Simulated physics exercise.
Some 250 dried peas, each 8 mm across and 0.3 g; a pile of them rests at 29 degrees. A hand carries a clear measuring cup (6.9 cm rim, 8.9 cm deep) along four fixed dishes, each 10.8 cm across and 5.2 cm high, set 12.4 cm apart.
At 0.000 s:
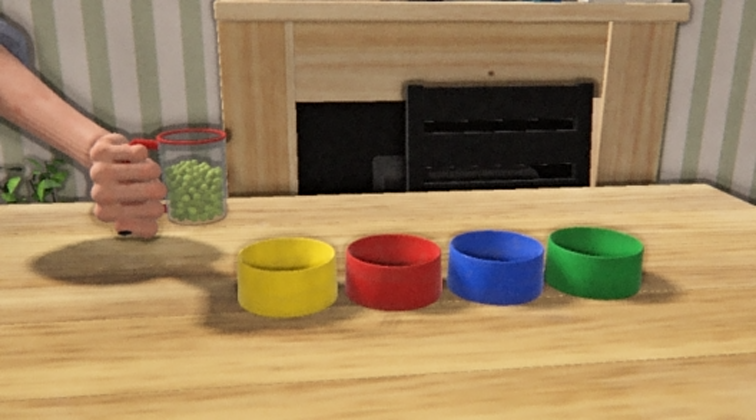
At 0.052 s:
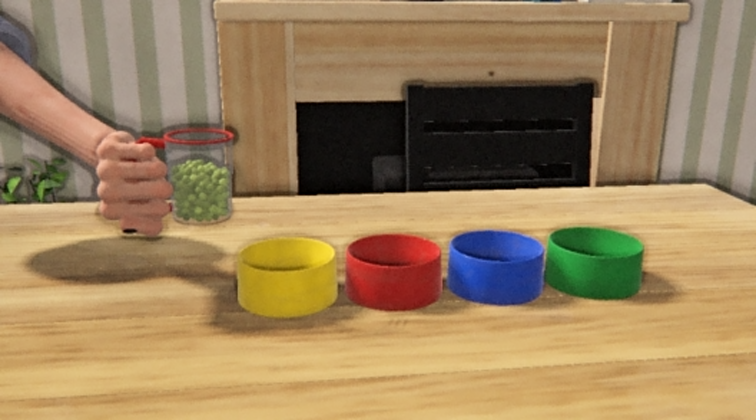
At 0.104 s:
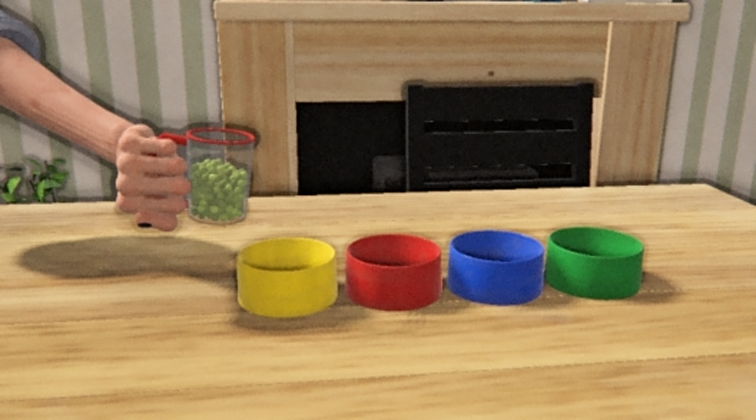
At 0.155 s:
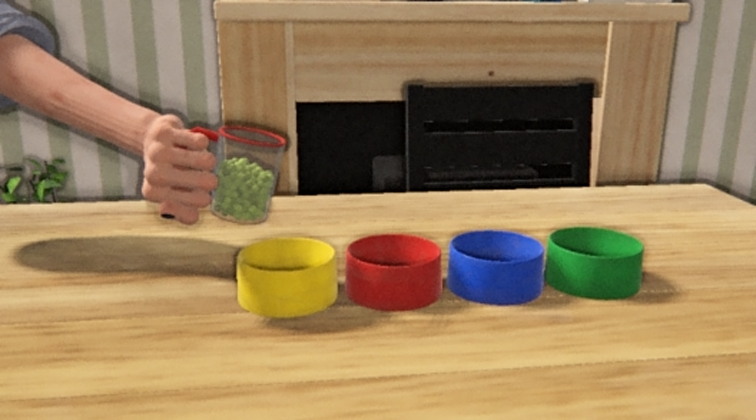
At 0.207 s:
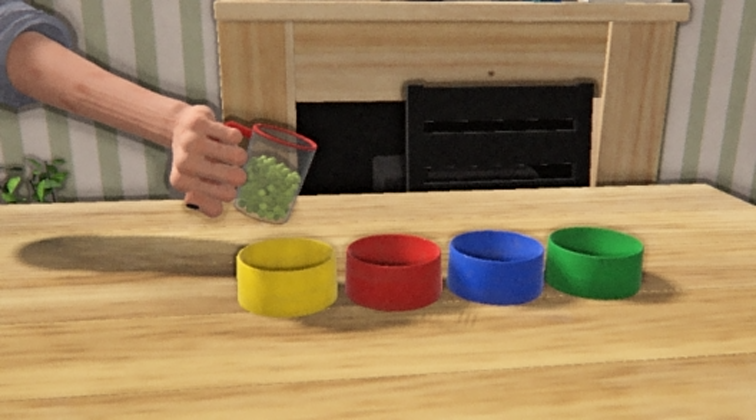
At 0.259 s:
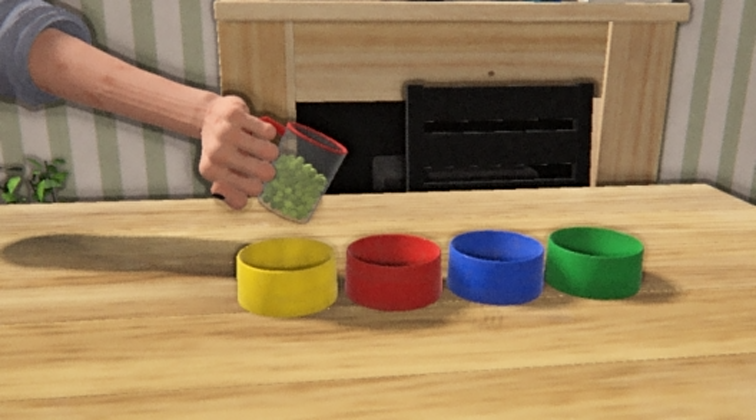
The clip shows a hand holding a clear measuring cup of green peas beside yellow, red, blue and green dishes on a wooden table, then moving it right while tilting it rightward, bringing it above the yellow dish.
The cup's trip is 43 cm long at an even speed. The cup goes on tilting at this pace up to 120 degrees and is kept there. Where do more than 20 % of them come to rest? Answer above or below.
Red below, blue below, green above, yellow below, counter above.
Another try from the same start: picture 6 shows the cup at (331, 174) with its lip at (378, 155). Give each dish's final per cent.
Red 0; blue 0; green 60; yellow 0.
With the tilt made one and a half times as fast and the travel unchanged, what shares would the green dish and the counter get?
Then: Green 70; counter 20.
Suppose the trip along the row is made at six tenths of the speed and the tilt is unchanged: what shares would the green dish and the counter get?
Then: Green 60, counter 10.
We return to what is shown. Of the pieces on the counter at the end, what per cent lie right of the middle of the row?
About 100 per cent.
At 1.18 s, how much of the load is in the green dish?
Near 70 per cent so far.
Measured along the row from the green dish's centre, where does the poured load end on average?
About 7 cm to its right.
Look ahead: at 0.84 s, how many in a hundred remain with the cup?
Roughly 95 per cent.
After 0.61 s, tilt 72 degrees; cup holds 100 %.
After 0.84 s, tilt 103 degrees; cup holds 95 %.
After 1.18 s, tilt 120 degrees; cup holds 0 %, green 70 %.
At rest (2.0 s), red 0 %, blue 0 %, green 70 %, yellow 0 %, counter 30 %.
